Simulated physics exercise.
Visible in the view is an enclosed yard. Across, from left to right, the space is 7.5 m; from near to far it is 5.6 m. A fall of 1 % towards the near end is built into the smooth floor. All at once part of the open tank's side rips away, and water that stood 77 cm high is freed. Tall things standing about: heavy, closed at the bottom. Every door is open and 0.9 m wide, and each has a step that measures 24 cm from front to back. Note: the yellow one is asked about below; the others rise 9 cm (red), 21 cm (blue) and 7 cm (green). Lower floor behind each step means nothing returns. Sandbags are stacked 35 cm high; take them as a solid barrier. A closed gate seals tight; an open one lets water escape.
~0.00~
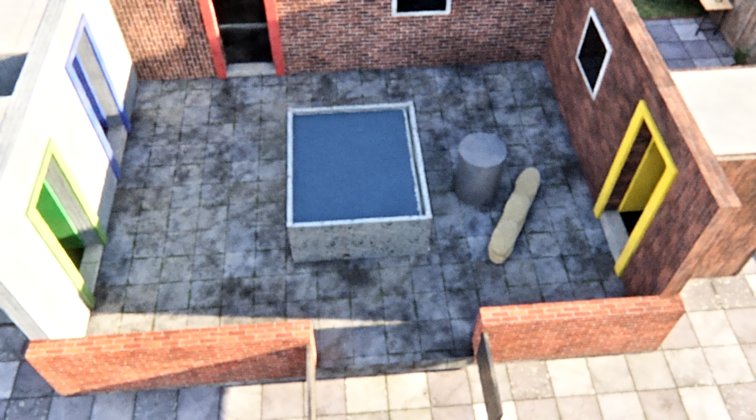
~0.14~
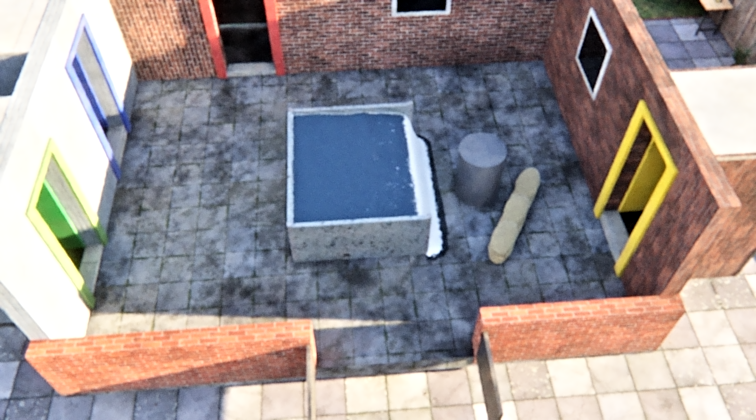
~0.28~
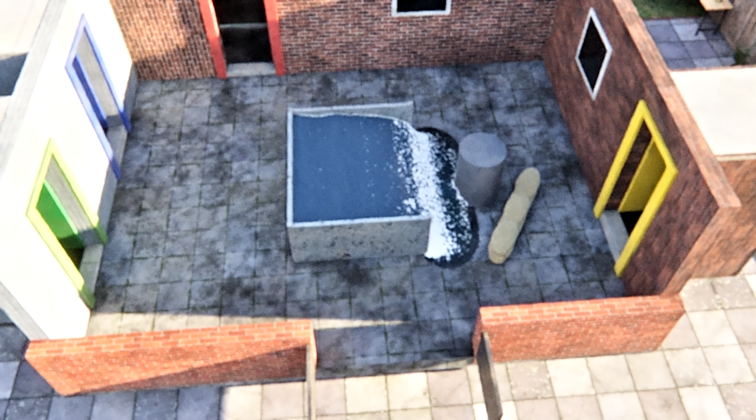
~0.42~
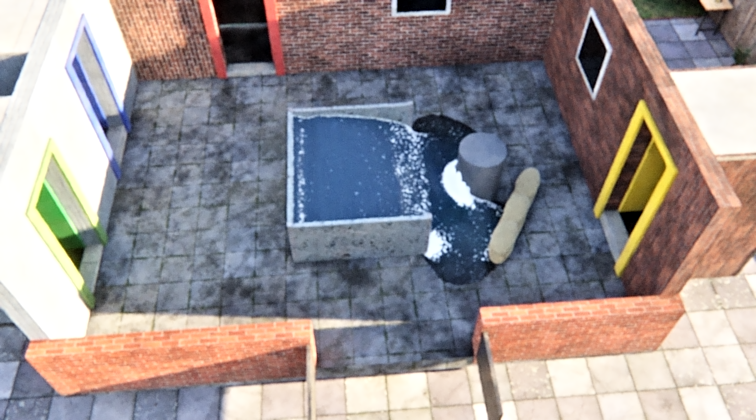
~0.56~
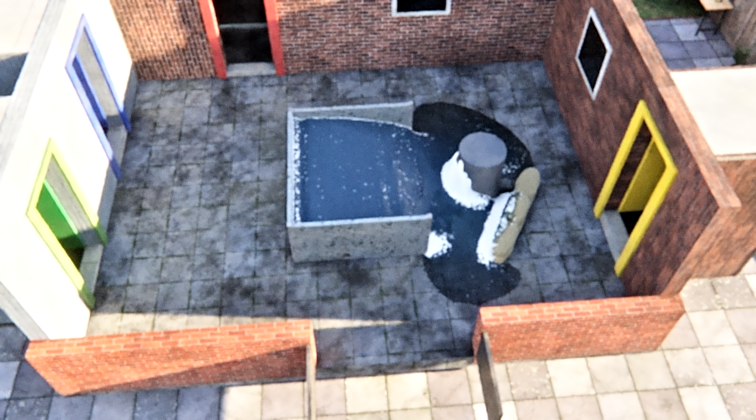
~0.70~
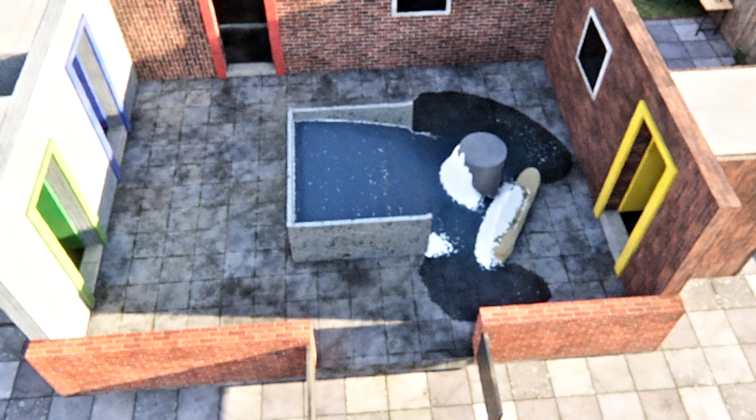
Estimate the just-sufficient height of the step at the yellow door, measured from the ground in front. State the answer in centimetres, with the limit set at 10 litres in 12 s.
I would say 17 cm.
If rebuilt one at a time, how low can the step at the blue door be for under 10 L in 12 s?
Roughly 11.5 cm at the blue door.
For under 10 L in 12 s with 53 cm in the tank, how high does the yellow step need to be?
It would take a step of about 10.0 cm.
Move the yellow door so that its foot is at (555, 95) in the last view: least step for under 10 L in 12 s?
You'd want it roughly 31 cm high.
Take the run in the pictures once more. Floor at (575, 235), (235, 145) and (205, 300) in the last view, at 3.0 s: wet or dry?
One by one: Drenched, clear, clear.
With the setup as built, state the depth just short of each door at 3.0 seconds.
Depths in cm: Red 0, blue 0, yellow 9, green 0.
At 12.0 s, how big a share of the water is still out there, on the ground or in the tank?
Water still present: Approx. 76 %.
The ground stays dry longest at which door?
Final door: Green.
After 1.4 s water covers 30 % of the floor, deepest (57 cm) near (492, 238); it has not reached the yellow door.
After 3.0 s water covers 40 % of the floor, deepest (33 cm) near (530, 68); 9 cm at the yellow door, 0 litres in over its 20 cm step.
After 12.0 s water covers 95 % of the floor, deepest (11 cm) near (79, 368); 8 cm at the yellow door, 2 litres in over its 20 cm step.
At the yellow door as built, the water arrived by 1.5 s and peaked near 22 cm at 4.4 s.
With a step of 14.5 cm, 21 litres would have come in within the 12 s; with 19.5 cm, 3 litres. So under 10 litres takes about 17 cm.
